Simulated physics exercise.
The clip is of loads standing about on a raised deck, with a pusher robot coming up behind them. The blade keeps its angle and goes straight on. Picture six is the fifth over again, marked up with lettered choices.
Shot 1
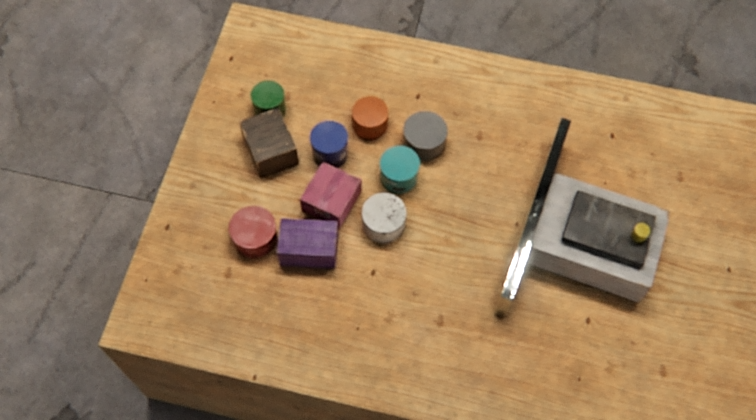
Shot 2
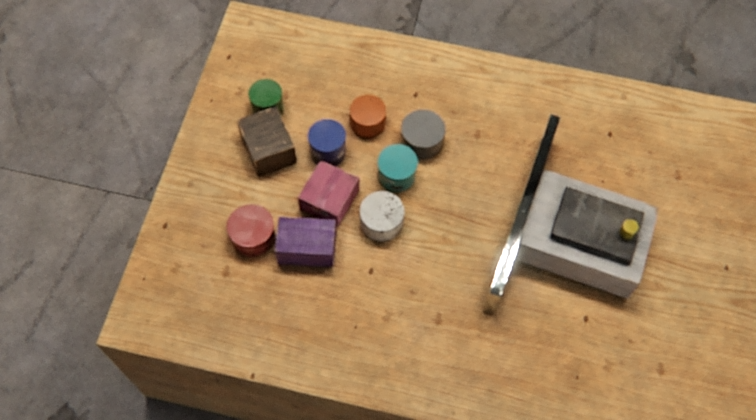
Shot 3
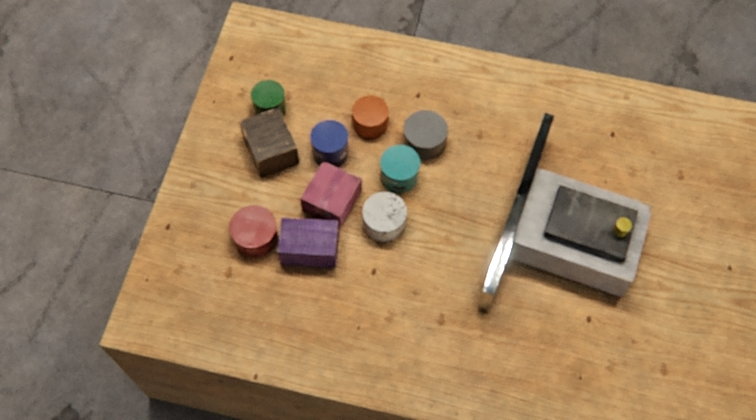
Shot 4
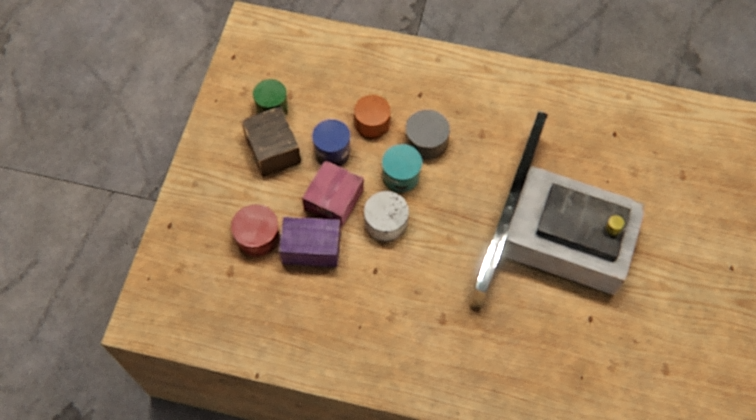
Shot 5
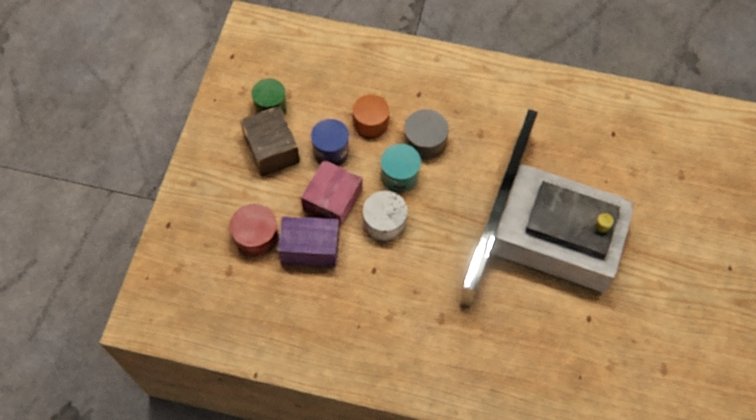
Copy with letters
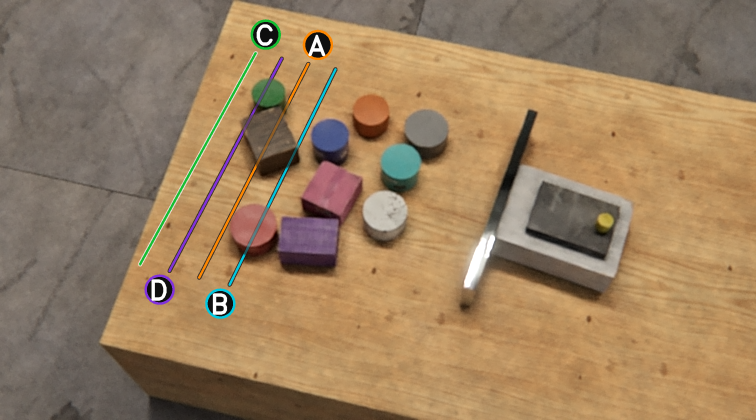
On a raised wooden deck, a pusher robot slides left toward a group of still, colourful loads.
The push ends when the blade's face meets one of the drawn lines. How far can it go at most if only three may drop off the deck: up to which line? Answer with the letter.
D.
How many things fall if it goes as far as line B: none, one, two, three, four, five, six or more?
The count is none.
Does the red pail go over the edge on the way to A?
Yes.
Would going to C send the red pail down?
Yes.
On the marked copy, A at (257, 164); B at (286, 170); C at (201, 152); D at (229, 158).
With D. Early on, robot (464, 194); orange canister (362, 113); grey pail (398, 126).
Further on, robot (362, 173); red pail (195, 211); black crate (233, 117).
At the end, robot (286, 156); black crate over the edge; red pail over the edge; two fallen.
As for the rest, A is within the limit but short; B is within the limit but short; C drops six.
